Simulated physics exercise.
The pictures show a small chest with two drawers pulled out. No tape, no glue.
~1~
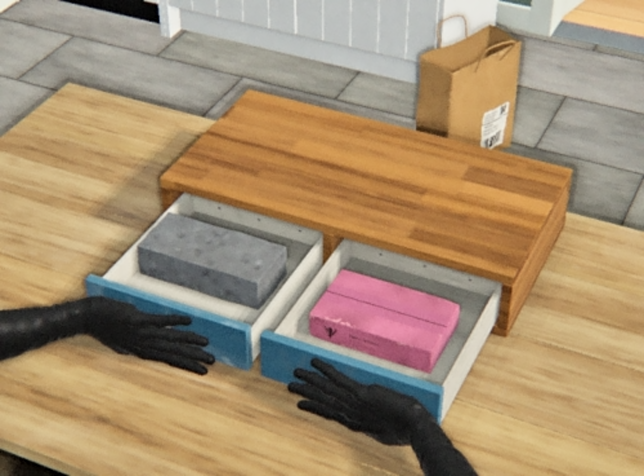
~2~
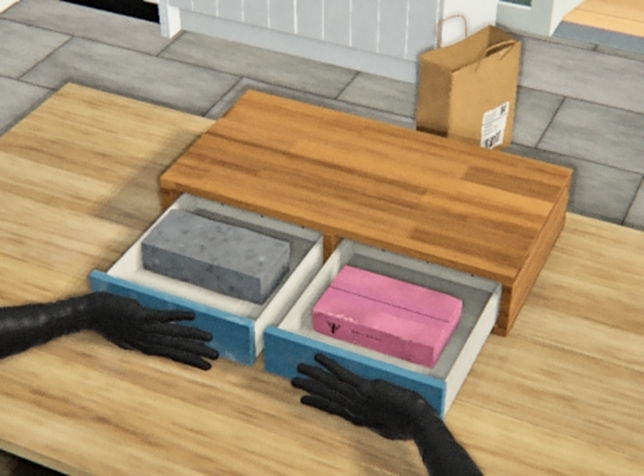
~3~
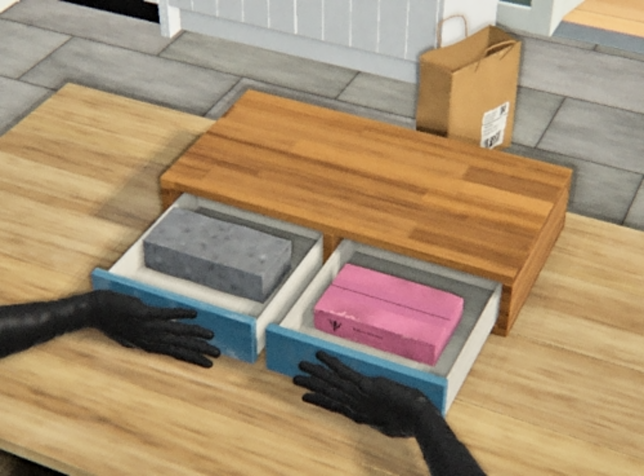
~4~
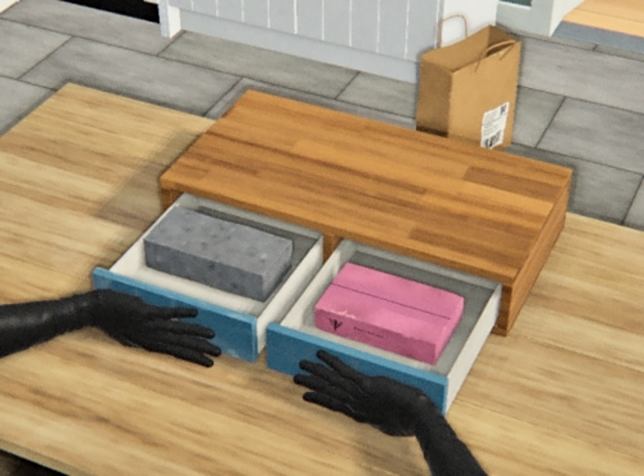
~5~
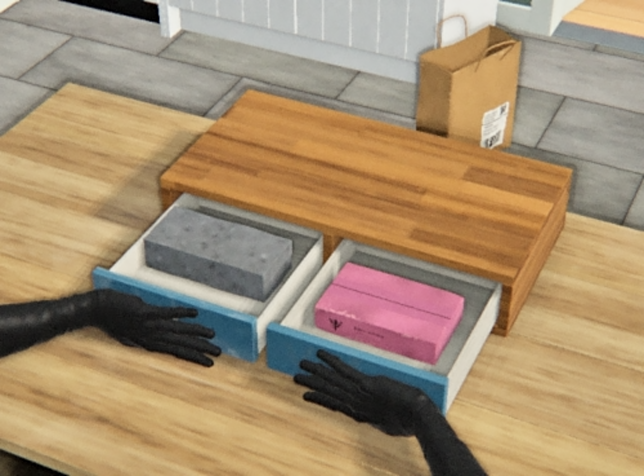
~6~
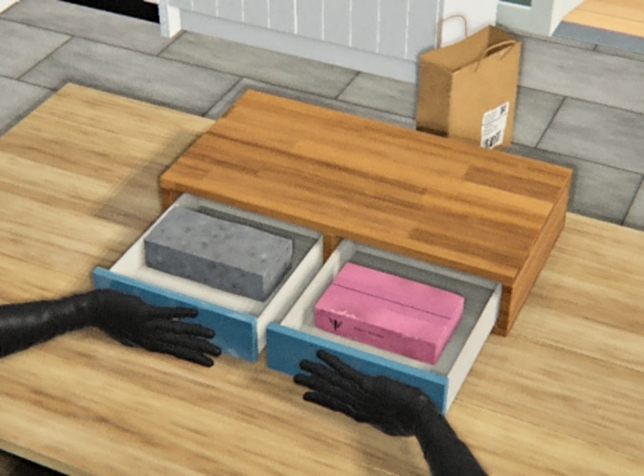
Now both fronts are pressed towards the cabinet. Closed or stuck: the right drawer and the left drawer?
The right drawer shuts flush; the left drawer shuts flush.
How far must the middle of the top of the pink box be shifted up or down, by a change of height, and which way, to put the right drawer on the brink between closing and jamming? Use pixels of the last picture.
Some 16 pixels, up.
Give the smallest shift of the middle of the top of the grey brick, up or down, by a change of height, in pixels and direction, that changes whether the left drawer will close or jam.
Roughly 8 pixels up.
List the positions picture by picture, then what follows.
In the first picture, right drawer (387, 322) wide open; left drawer (213, 269) wide open; grey brick (212, 260).
In the second picture, left drawer (217, 265) wide open; pink box (388, 316).
In the third picture, right drawer (391, 316) wide open; chest (366, 203).
In the fourth picture, left drawer (219, 262) wide open; grey brick (218, 254).
In the fifth picture, right drawer (392, 315) wide open; pink box (389, 313).
In the sixth picture, right drawer (392, 315) wide open; left drawer (219, 262) wide open; chest (366, 203).
Then, 0.52 s later than the last frame, right drawer about half in; left drawer about half in.
When it is over, the right drawer goes all the way in; the left drawer goes all the way in.
